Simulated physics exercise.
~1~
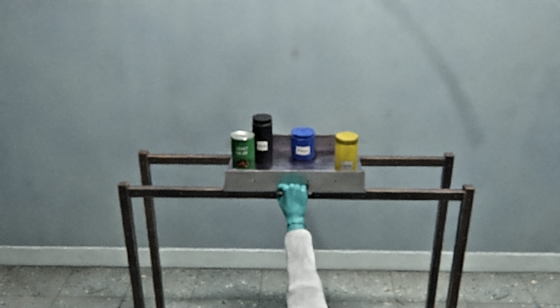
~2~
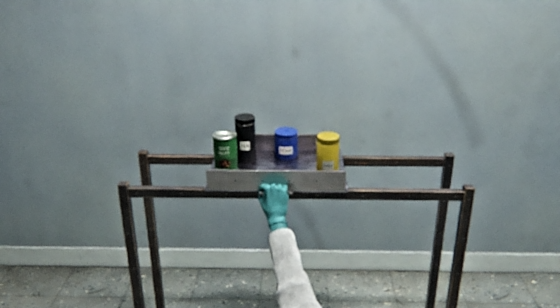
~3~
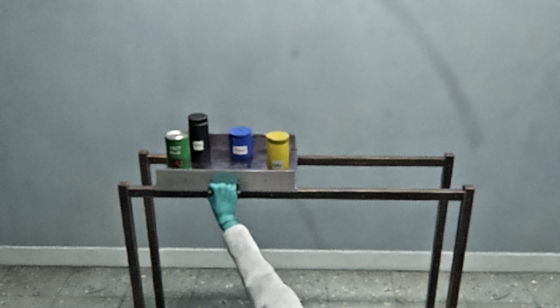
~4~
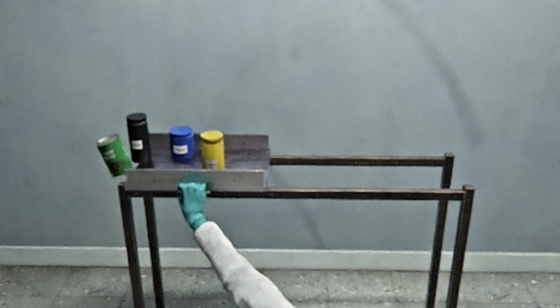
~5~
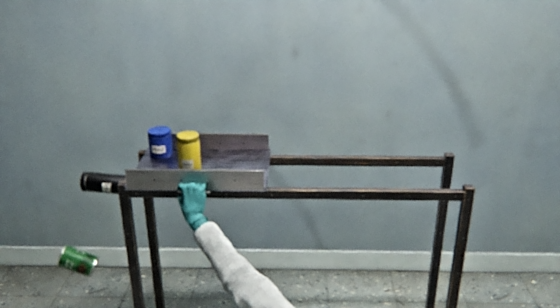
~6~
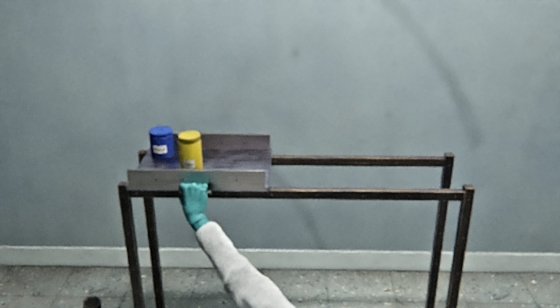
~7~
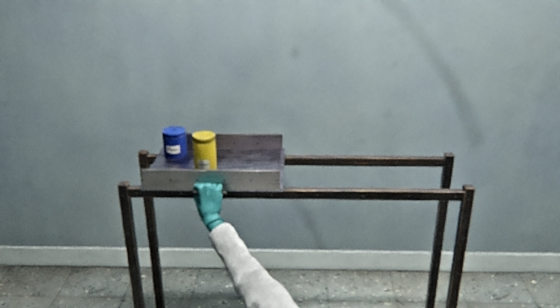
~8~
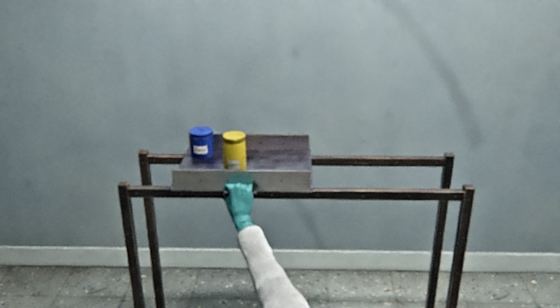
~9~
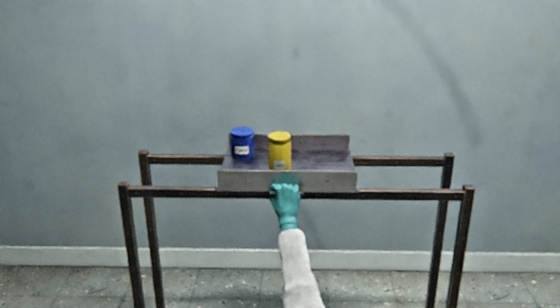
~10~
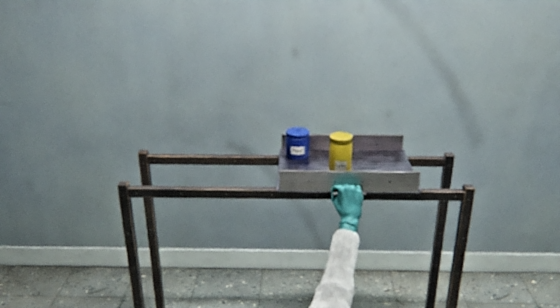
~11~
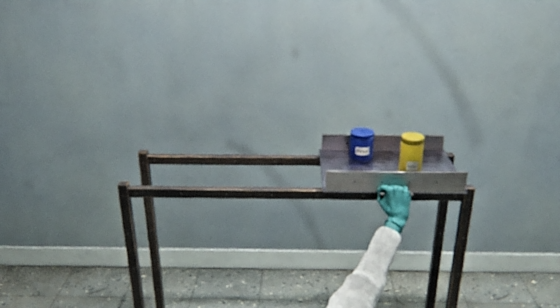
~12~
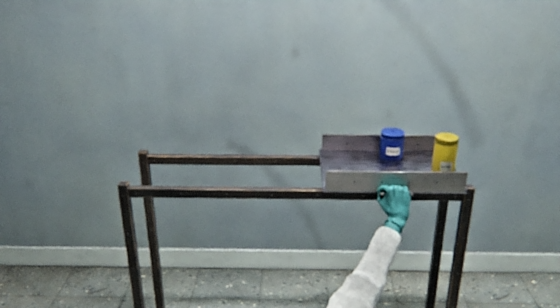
In the video, a gloved hand slides a tray holding green, black, blue and yellow containers left along a metal frame, where the green and black ones topple off the end; the hand then moves it right, where the blue and yellow ones slide but stay upright aboard.
